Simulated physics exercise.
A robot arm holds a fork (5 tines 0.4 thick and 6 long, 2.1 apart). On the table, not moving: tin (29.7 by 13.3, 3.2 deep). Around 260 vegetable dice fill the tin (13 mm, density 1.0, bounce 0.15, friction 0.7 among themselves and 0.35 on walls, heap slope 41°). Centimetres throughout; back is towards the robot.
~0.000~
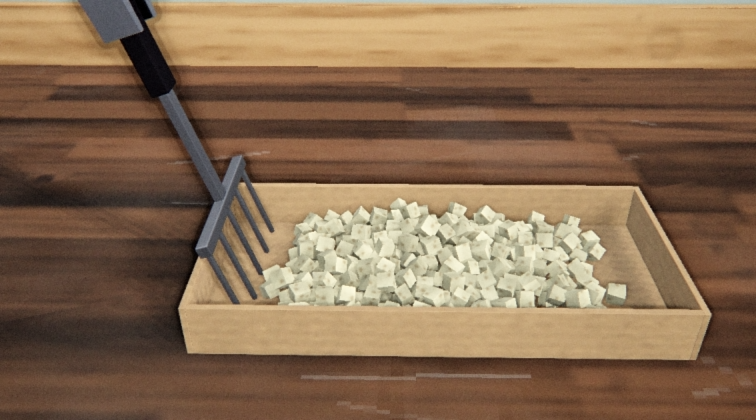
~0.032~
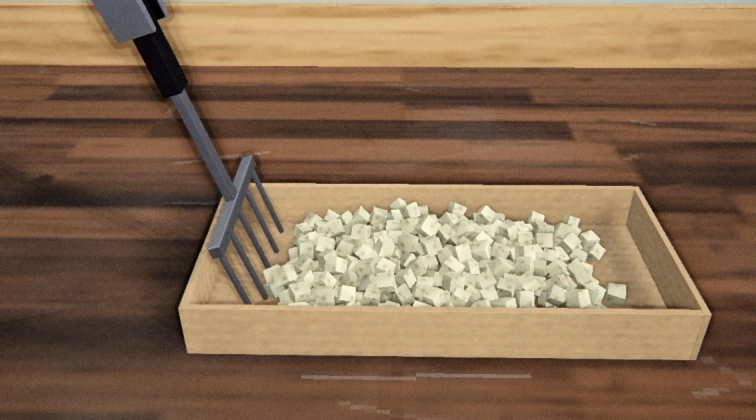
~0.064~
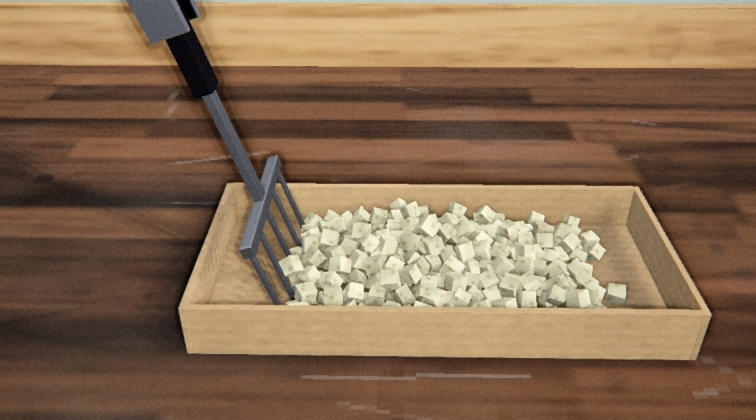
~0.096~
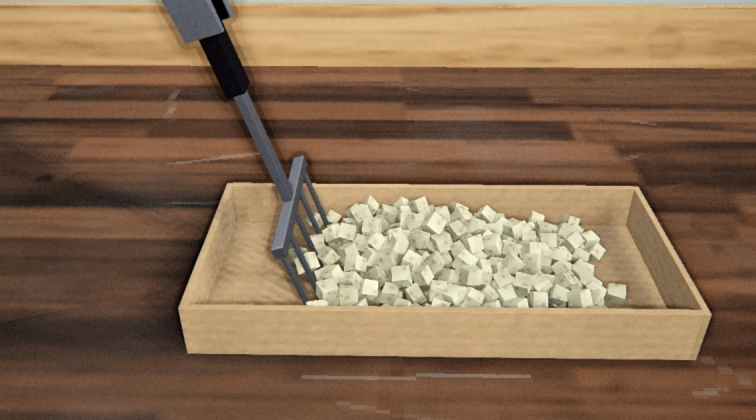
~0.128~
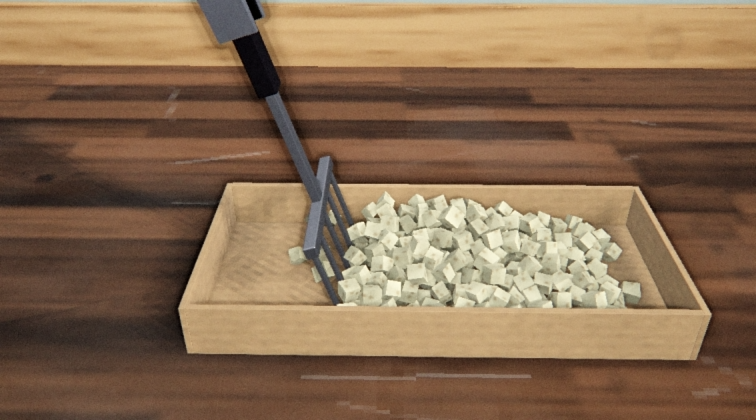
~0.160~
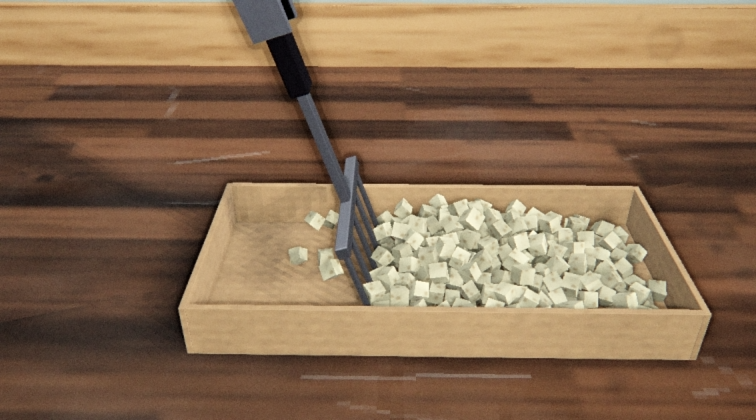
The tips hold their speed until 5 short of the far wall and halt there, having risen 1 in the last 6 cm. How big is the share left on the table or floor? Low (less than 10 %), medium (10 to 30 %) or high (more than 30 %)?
On the table or floor the share is medium, 10 to 30 %.
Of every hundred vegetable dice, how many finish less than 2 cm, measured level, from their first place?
Some 0 per cent.
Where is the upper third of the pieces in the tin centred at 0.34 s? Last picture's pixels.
At about (548, 229).
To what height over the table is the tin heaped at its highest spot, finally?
About 5.0 cm.
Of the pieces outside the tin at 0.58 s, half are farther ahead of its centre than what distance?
Some 20 cm.
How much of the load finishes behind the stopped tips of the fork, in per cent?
Roughly 35 per cent.
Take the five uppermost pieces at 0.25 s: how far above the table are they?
Roughly 5 cm.
After 0.25 s, sloping 72°, highest piece 5 above the table; 255 in the tin.
After 0.34 s, sloping 72°, highest piece 7 above the table; 254 in the tin, 1 in flight or on the tool.
After 0.58 s, sloping 72°, highest piece 5 above the table; 205 in the tin, 47 on the table or floor, 3 in flight or on the tool.
After 1.28 s, sloping 72°, highest piece 5 above the table; 204 in the tin, 51 on the table or floor.
In the end, 204 in the tin, 51 on the table or floor. That is 20 % on the table or floor.
